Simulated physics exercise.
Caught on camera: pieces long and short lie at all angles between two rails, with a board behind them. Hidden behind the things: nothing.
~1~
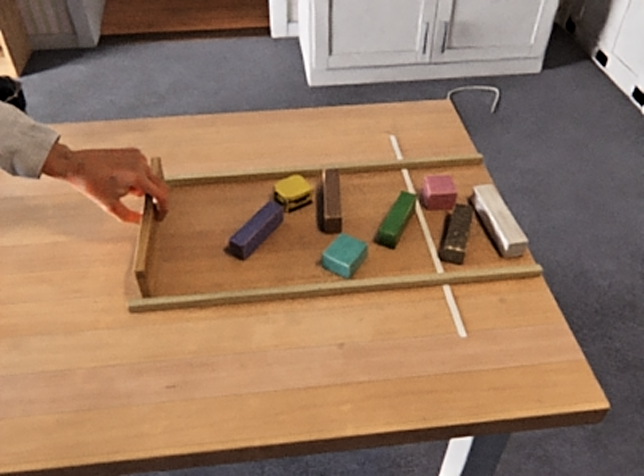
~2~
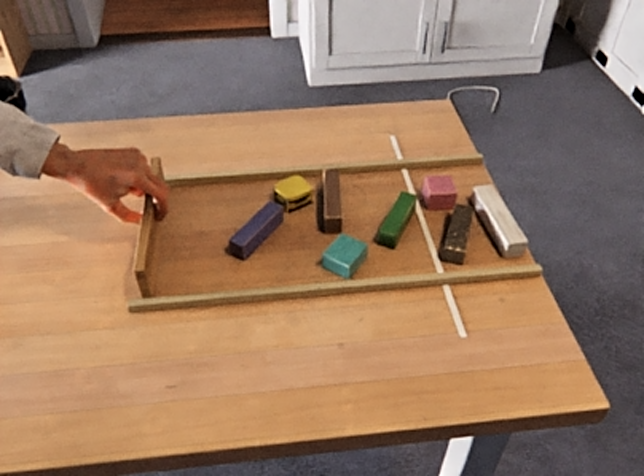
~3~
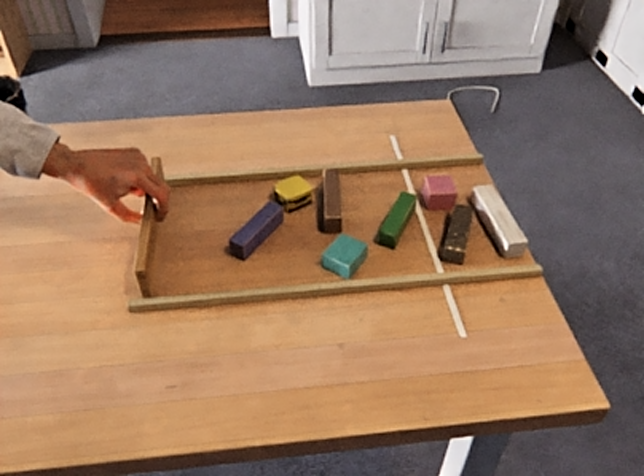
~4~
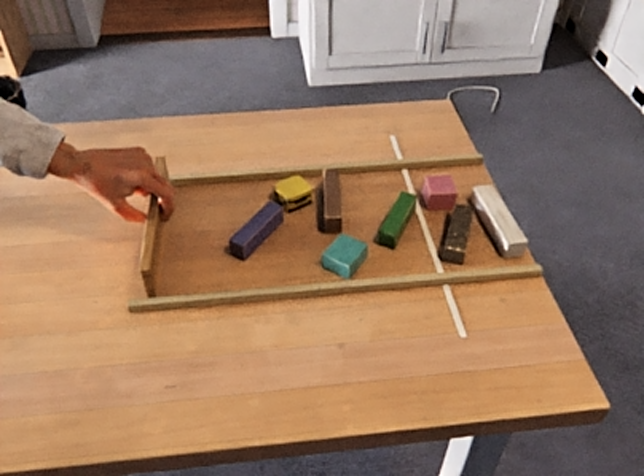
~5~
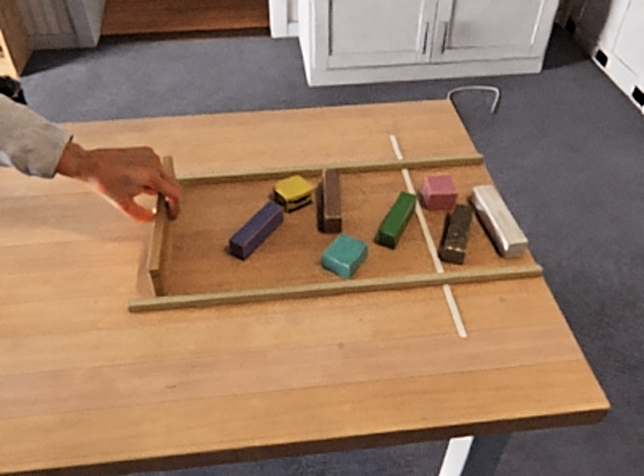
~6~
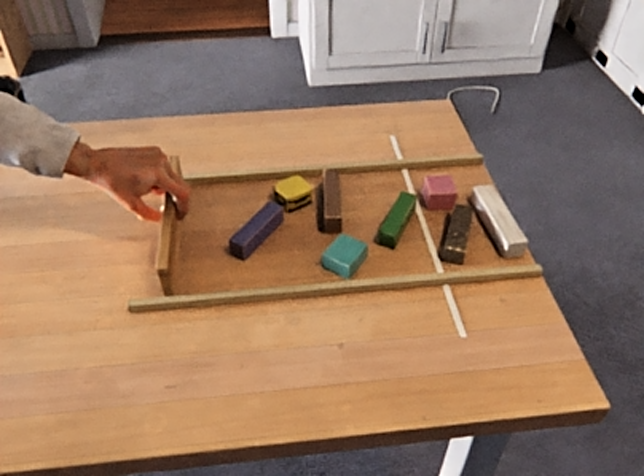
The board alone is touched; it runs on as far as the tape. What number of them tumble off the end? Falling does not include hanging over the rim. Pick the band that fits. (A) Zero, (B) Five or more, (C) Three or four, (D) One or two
Zero (A).
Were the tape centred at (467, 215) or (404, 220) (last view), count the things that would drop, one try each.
3 and 0.
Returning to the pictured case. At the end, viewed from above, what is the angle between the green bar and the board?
Angle: Around 20°.
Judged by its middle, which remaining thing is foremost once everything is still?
The white stick is it.
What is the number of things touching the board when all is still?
Total: 3.
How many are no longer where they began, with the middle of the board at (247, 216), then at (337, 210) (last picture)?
Moved so far: 1, later 4.
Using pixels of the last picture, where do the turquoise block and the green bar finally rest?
In the last view, the middles sit near (458, 258) and near (470, 218).
A little later, none off yet; white stick at rest near (498, 220); black bar at rest near (459, 234); pink block at rest near (439, 192).
When it is over, the number that fall off is zero.
